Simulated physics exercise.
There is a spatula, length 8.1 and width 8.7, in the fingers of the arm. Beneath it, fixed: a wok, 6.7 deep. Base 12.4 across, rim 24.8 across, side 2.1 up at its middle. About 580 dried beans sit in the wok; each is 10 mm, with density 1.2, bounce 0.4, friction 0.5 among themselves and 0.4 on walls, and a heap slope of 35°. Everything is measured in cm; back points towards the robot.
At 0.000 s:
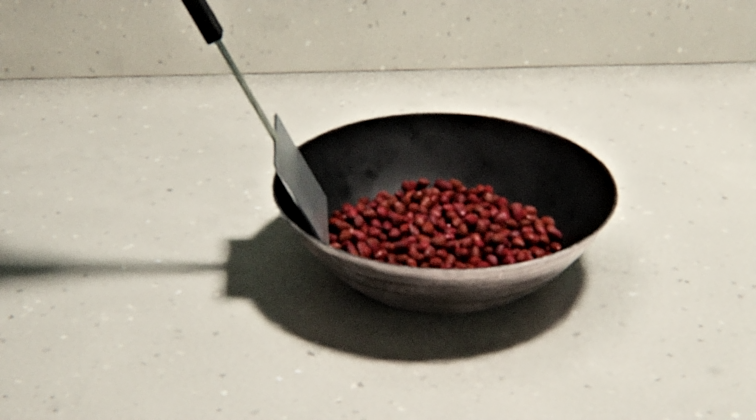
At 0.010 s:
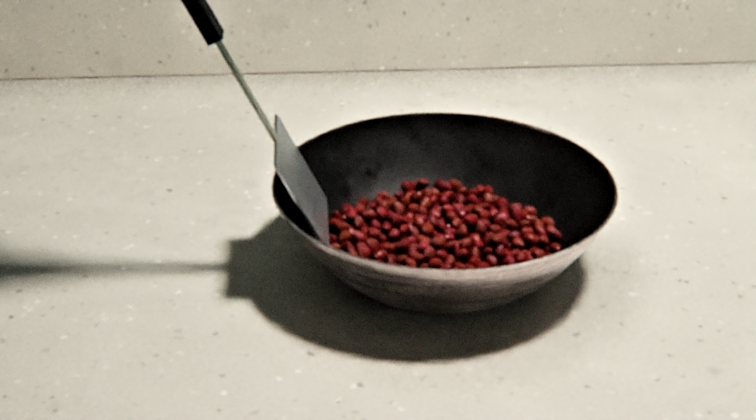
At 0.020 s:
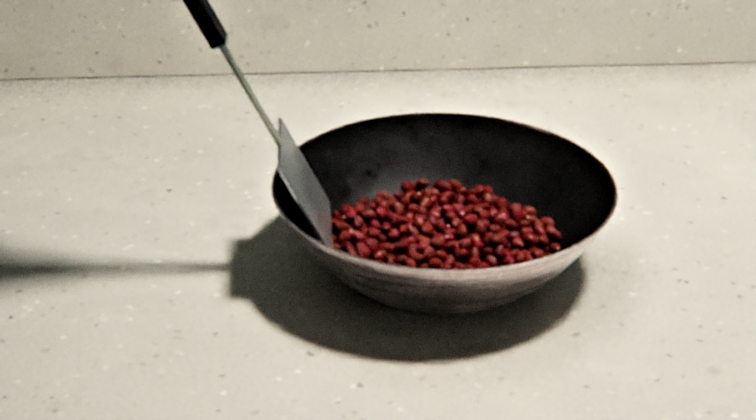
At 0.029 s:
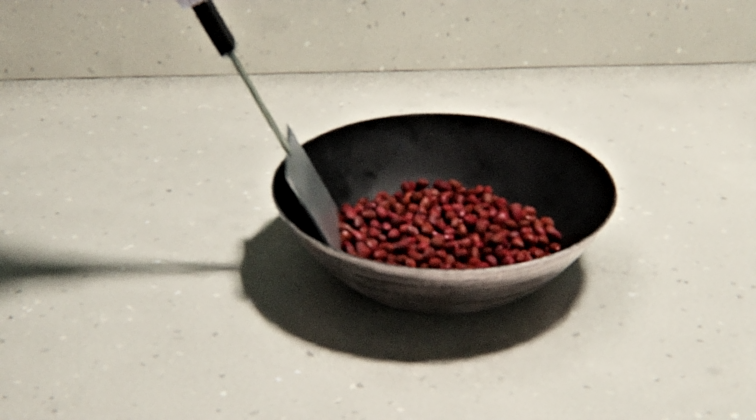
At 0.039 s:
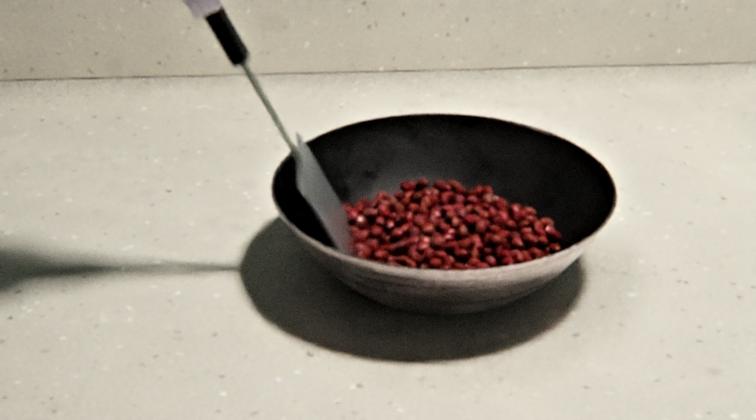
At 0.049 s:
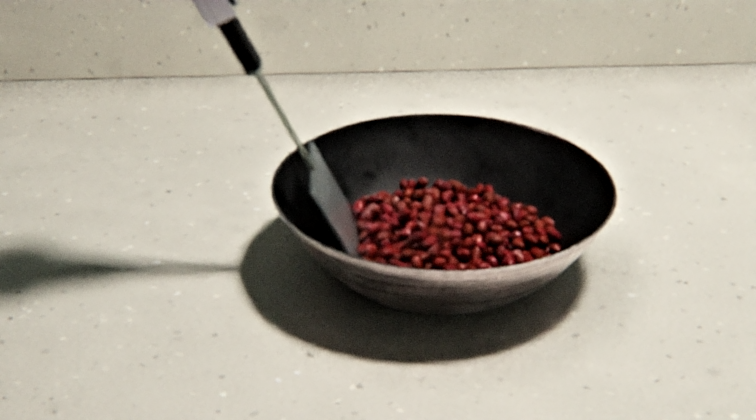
A dark, round wok holding a heap of glossy red beans sits right of centre on a pale speckled counter, seen from slightly above by a still camera. A grey metal spatula with a thin shaft and black handle leans into its left side, shadows stretching leftward. At first barely moving, the spatula then slides a short way right and downward against the beans, nudging them slightly, as a pale piece gripping its handle enters at the top.
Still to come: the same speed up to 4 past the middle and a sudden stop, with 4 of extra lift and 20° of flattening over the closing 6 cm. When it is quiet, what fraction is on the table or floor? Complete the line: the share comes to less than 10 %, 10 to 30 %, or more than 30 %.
The share comes to less than 10 %.
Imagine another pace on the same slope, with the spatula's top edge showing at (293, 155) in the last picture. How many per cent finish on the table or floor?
Estimate: Close to 0 %.
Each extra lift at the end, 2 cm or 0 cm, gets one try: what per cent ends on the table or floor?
I'd put it near 0 in a hundred, then near 0 in a hundred.
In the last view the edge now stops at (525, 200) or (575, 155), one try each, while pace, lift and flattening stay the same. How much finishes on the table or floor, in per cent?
First try roughly 10 percent, second roughly 40 percent.
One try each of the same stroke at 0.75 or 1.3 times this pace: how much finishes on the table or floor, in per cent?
Close to 0 and 5 percent respectively.
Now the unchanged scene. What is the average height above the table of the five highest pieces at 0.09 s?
About 6 cm.
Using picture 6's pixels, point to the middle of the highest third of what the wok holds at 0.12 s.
Near pixel (495, 220).
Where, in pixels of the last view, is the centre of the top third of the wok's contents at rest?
Roughly (545, 219).
By 0.09 s, sloping 64°, highest piece 7 above the table; 576 in the wok.
By 0.12 s, sloping 56°, highest piece 10 above the table; 576 in the wok.
By 0.34 s, sloping 44°, highest piece 14 above the table; 569 in the wok, 4 on the table or floor, 3 on the blade or in flight.
By 1.39 s, sloping 44°, highest piece 6 above the table; 569 in the wok, 7 on the table or floor.
Final count, 569 in the wok, 7 on the table or floor. That is 1 % on the table or floor.
